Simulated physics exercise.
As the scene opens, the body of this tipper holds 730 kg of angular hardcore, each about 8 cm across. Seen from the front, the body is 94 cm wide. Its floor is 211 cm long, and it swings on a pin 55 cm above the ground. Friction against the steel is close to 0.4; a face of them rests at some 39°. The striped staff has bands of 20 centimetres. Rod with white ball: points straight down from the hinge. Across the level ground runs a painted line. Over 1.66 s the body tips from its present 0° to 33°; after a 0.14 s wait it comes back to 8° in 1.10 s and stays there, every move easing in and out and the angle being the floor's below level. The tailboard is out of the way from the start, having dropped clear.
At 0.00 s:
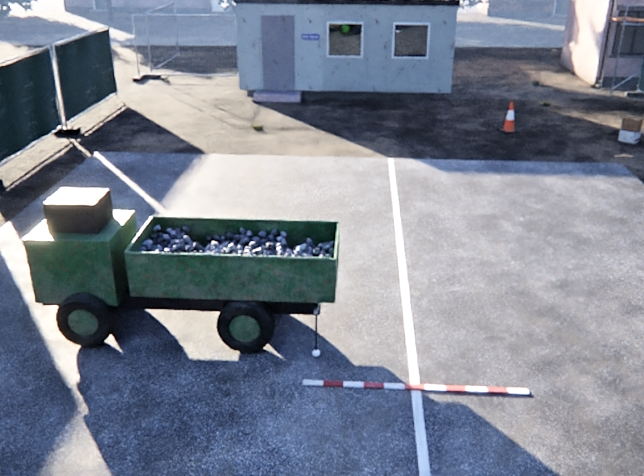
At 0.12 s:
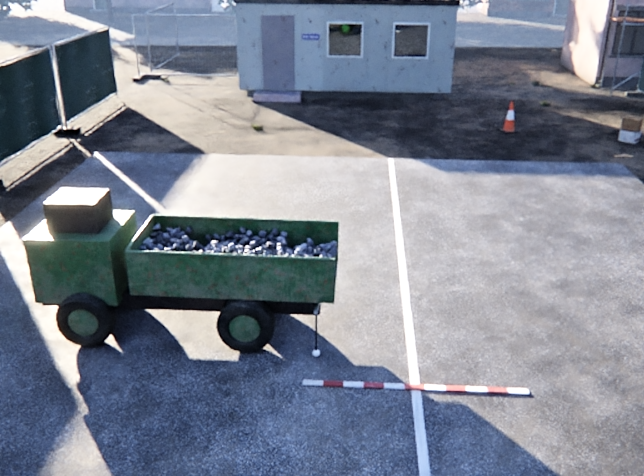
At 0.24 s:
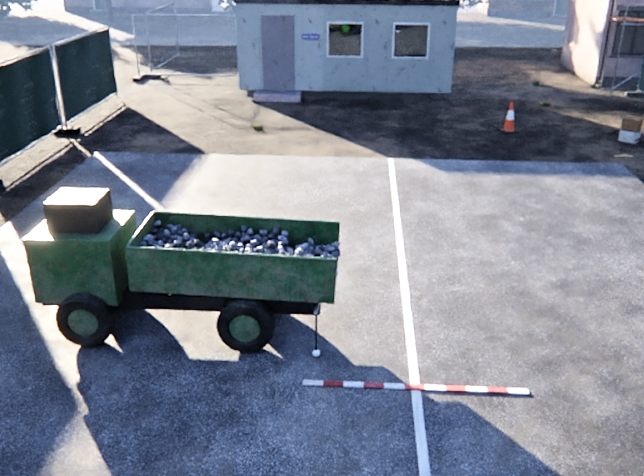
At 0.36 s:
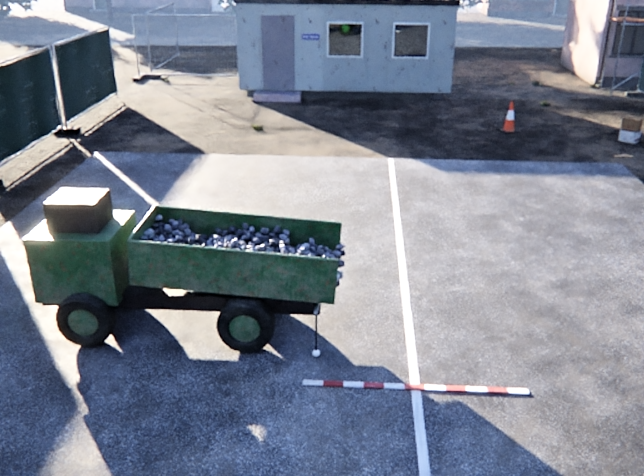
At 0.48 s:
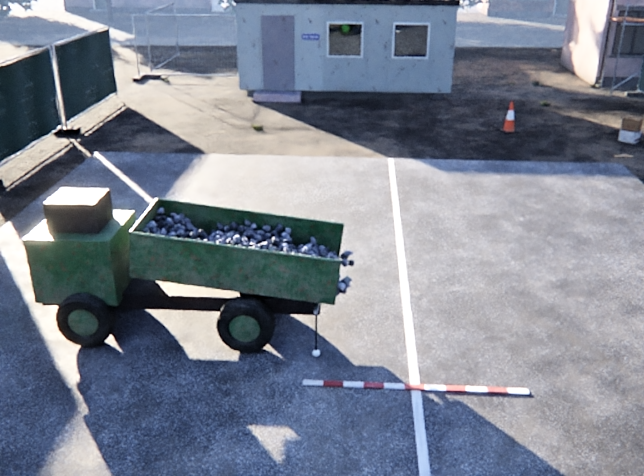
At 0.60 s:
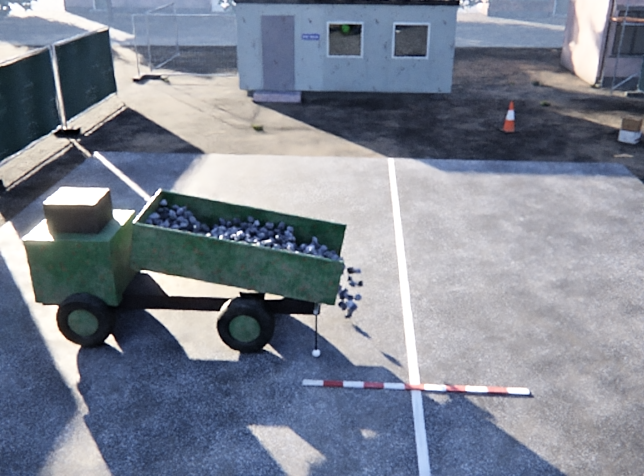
Green tipper truck body slowly tilting up at its cab end, grey stones shifting and a few dropping off the right end.
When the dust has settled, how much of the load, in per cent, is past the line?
15 %.
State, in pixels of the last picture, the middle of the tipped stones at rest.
Look at roughly (376, 324).
After 1.2 s the floor is at 28°; 88 % in the body, 12 % short of the line; the foremost stones are at (383, 329).
After 1.8 s the floor is at 33°; 63 % in the body, 36 % short of the line; the foremost stones are at (411, 330).
After 3.3 s the floor is at 8°; 12 % in the body, 72 % short of the line, 15 % past the line; the foremost stones are at (467, 333).
After 6.1 s the floor is at 8°; 12 % in the body, 72 % short of the line, 15 % past the line; the foremost stones are at (467, 333).
